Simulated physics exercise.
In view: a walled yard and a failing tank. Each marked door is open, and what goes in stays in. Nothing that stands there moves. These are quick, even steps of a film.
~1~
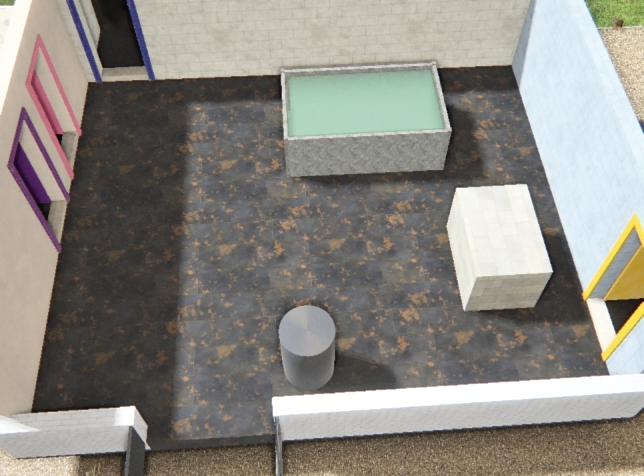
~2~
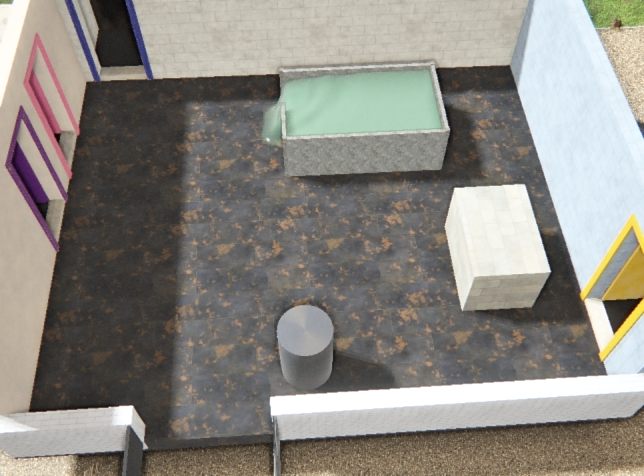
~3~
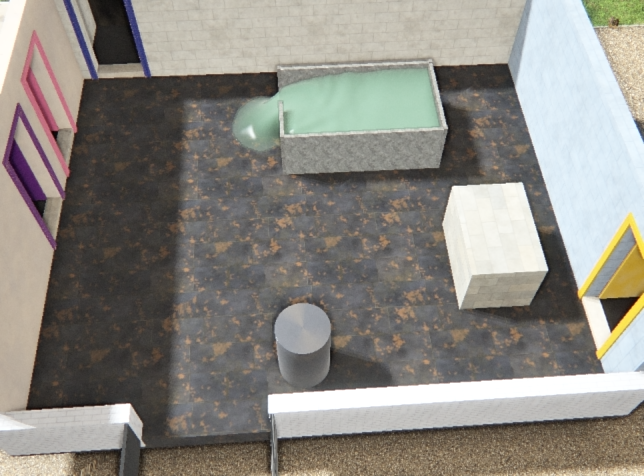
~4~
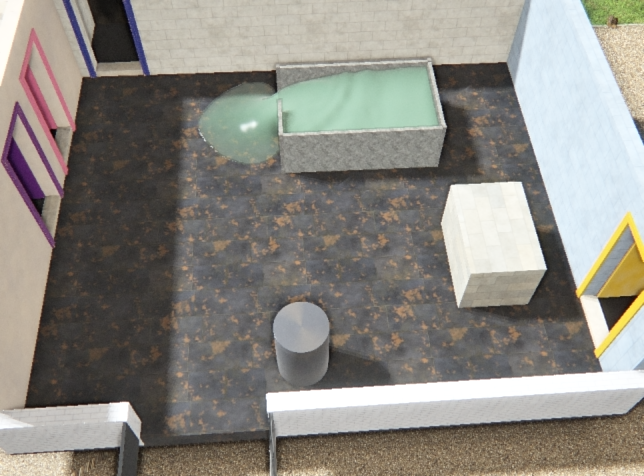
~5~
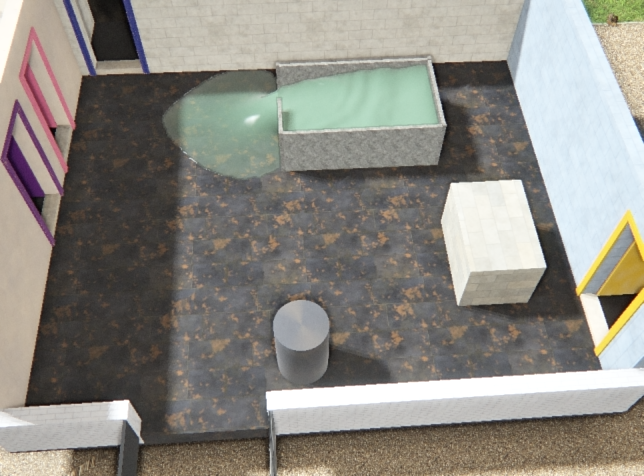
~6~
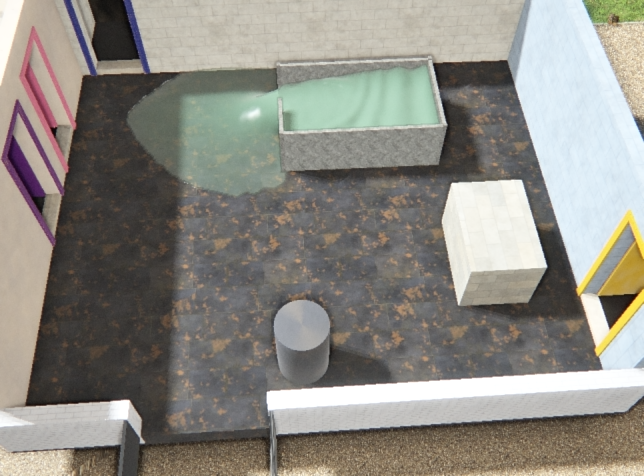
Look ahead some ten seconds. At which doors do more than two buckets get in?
One by one: The purple door takes more than that; the yellow door stays under that; the blue door takes more than that; the pink door takes more than that.
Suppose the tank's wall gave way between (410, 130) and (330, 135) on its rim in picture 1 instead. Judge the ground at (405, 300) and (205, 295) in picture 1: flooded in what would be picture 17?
In turn: Covered, wet.
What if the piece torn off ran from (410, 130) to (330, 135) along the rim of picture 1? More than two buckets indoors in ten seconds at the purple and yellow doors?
The purple door holds, the yellow door takes more.
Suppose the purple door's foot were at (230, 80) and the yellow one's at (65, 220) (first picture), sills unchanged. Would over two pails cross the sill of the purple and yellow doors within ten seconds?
Purple goes over; yellow goes over.
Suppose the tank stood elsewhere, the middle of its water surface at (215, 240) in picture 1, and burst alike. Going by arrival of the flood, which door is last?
That is the door marked yellow.
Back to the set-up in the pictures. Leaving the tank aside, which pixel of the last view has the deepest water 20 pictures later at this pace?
I would point to (81, 90).
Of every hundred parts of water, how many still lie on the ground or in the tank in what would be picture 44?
Roughly 88 per cent.
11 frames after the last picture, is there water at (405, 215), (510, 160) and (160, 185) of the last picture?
As listed: Not flooded, not flooded, wet.
A moment on, water covers 25 % of the floor; the purple door not reached, the yellow door not reached, the blue door wet at the sill, nothing in, the pink door under two buckets in.
Next, water covers 30 % of the floor; the purple door under two buckets in, the yellow door not reached, the blue door under two buckets in, the pink door over two buckets in.
Then, water covers 35 % of the floor; the purple door over two buckets in, the yellow door not reached, the blue door over two buckets in, the pink door far over two buckets in.
Later, water covers 50 % of the floor; the purple door over two buckets in, the yellow door not reached, the blue door far over two buckets in, the pink door far over two buckets in.
In the end, water covers 75 % of the floor; the purple door over two buckets in, the yellow door wet at the sill, nothing in, the blue door far over two buckets in, the pink door far over two buckets in.
